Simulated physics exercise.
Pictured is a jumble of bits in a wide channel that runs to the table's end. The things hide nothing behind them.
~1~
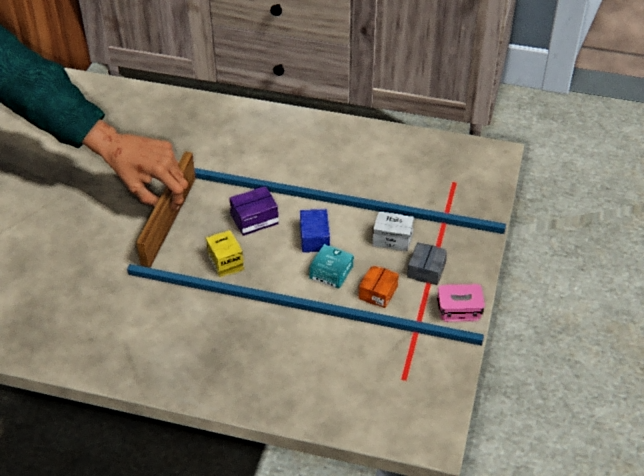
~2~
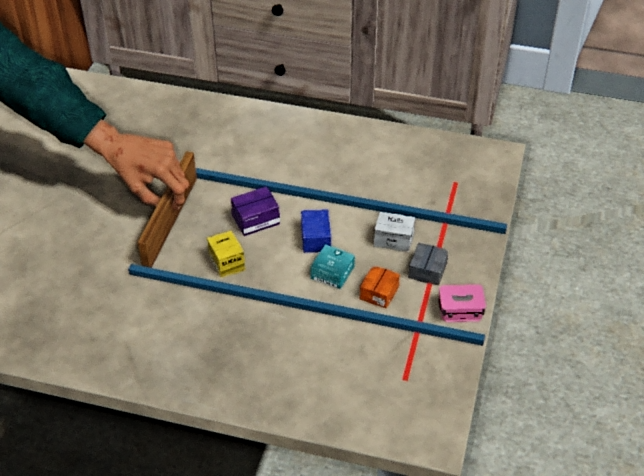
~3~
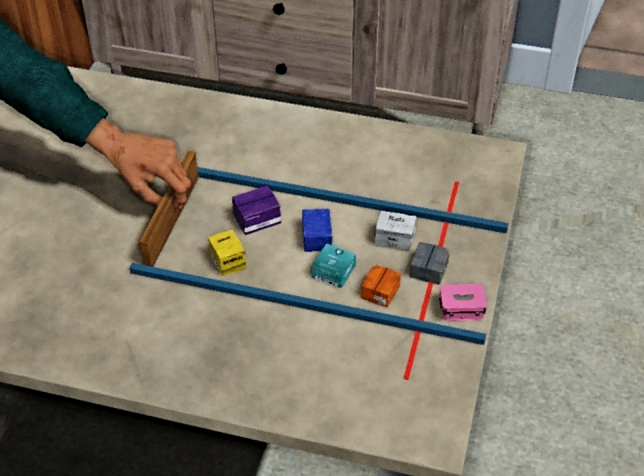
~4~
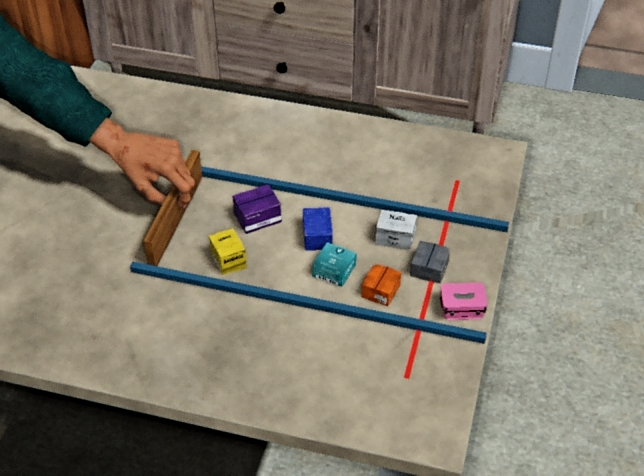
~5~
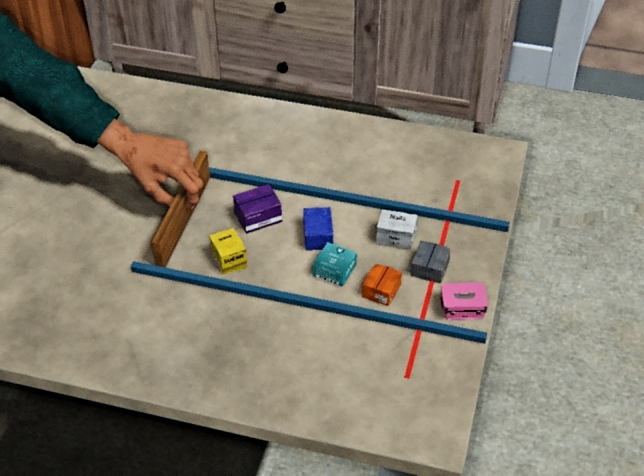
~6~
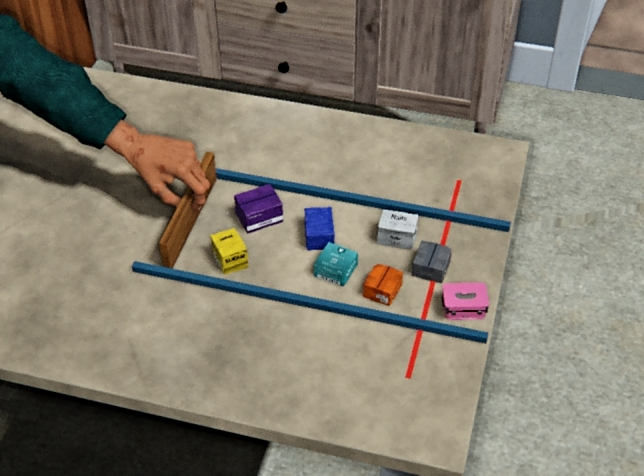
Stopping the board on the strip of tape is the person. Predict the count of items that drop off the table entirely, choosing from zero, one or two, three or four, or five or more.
Count them up and three or four have fallen.
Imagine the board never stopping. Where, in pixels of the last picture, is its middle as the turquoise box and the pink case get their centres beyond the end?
Roughly at (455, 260) and roughly at (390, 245).
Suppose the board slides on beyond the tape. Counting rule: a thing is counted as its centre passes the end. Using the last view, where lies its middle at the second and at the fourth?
Pixels, in order: Around (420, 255), around (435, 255).
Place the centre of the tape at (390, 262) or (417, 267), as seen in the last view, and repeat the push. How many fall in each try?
In order, 0 and 1.
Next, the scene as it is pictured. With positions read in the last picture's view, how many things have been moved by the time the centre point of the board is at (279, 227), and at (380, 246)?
That gives 3 for the first and 8 for the second.
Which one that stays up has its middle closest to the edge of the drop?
Foremost: The white box.
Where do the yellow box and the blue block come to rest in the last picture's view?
Yellow box at about (440, 302), blue block at about (480, 266).
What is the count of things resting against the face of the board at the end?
It ends up touching 2.
Soon after, none off yet; pink case at rest near (465, 302); grey box at rest near (432, 262); orange box at rest near (383, 284).
After that, none off yet; pink case at rest near (465, 302); grey box at rest near (432, 262); orange box displaced a little near (399, 287).
And then, none off yet; pink case displaced about its own width near (501, 314); grey box displaced about its own width near (475, 274); orange box displaced well along near (465, 302).
In the end, the number that fall off is three or four; gone, orange box, grey box and pink case.
